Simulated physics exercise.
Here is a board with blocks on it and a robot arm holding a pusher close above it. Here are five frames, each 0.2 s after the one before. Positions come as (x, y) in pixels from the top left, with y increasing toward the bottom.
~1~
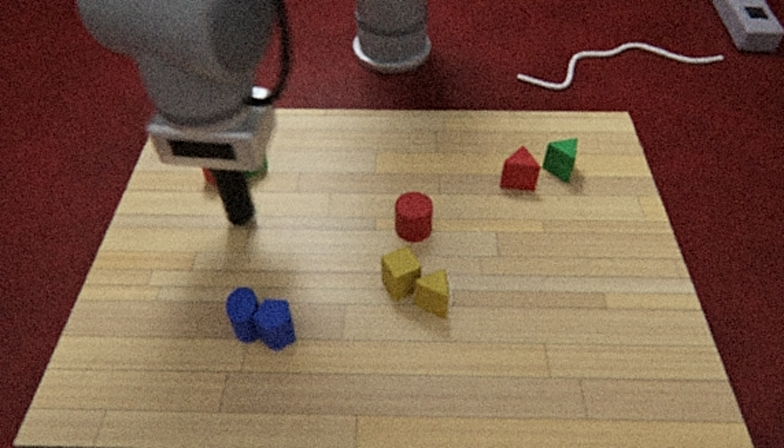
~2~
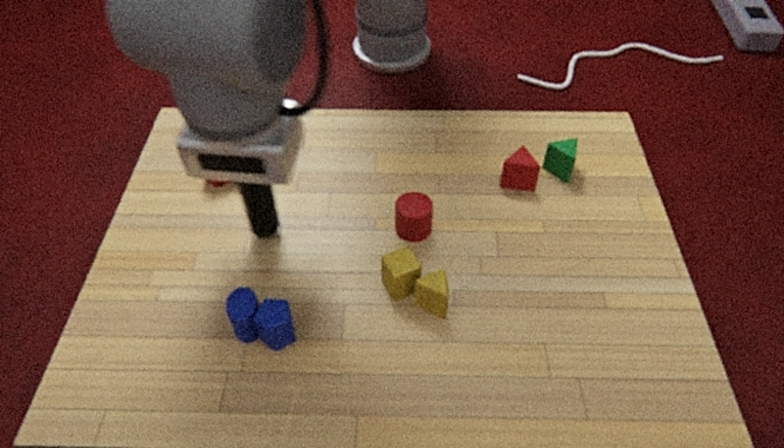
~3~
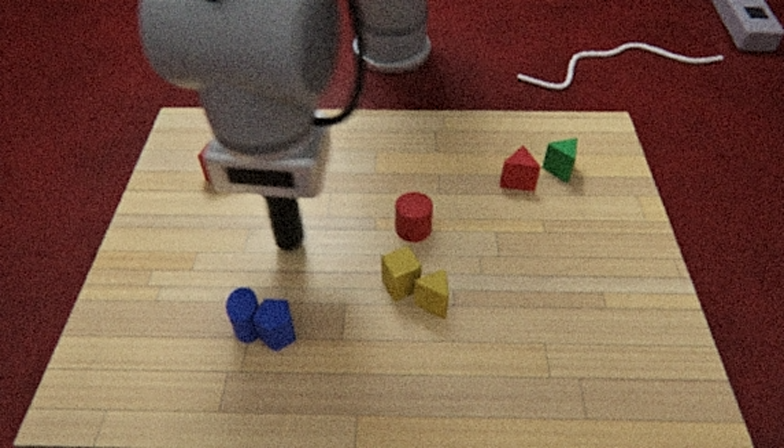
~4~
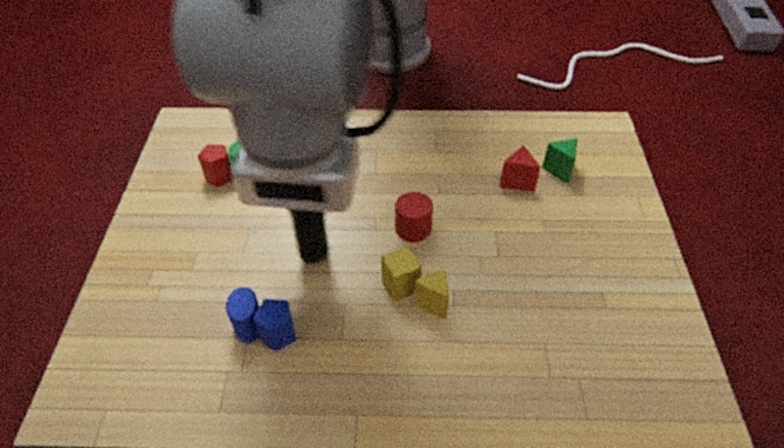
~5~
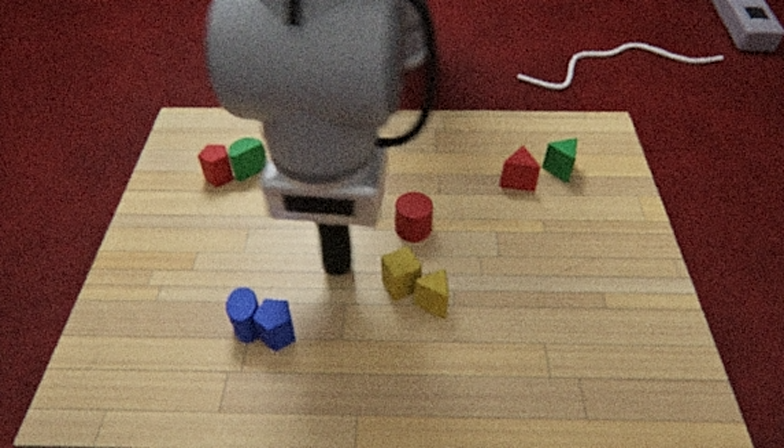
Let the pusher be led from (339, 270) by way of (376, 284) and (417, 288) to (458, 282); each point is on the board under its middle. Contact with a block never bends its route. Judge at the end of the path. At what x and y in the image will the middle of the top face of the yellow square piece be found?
Close to (494, 258).
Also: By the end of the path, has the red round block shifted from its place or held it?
It keeps its spot.
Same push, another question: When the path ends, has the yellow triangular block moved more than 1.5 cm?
It seems not.
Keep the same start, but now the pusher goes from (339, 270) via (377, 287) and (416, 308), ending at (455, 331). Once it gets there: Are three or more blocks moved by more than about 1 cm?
That would be a no.
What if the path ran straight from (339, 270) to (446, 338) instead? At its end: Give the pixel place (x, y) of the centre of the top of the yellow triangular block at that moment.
Expect it around (461, 285).
What follows on the original path. One third of the way, pusher (377, 278); yellow square piece (413, 263).
Two thirds of the way, pusher (419, 282); yellow square piece (453, 262), turned 20° clockwise; yellow triangular block (443, 286), turned 20° clockwise.
At the end, pusher (459, 275); yellow square piece (494, 258), turned 30° clockwise; red round block not moved; yellow triangular block (444, 287), turned 15° clockwise.
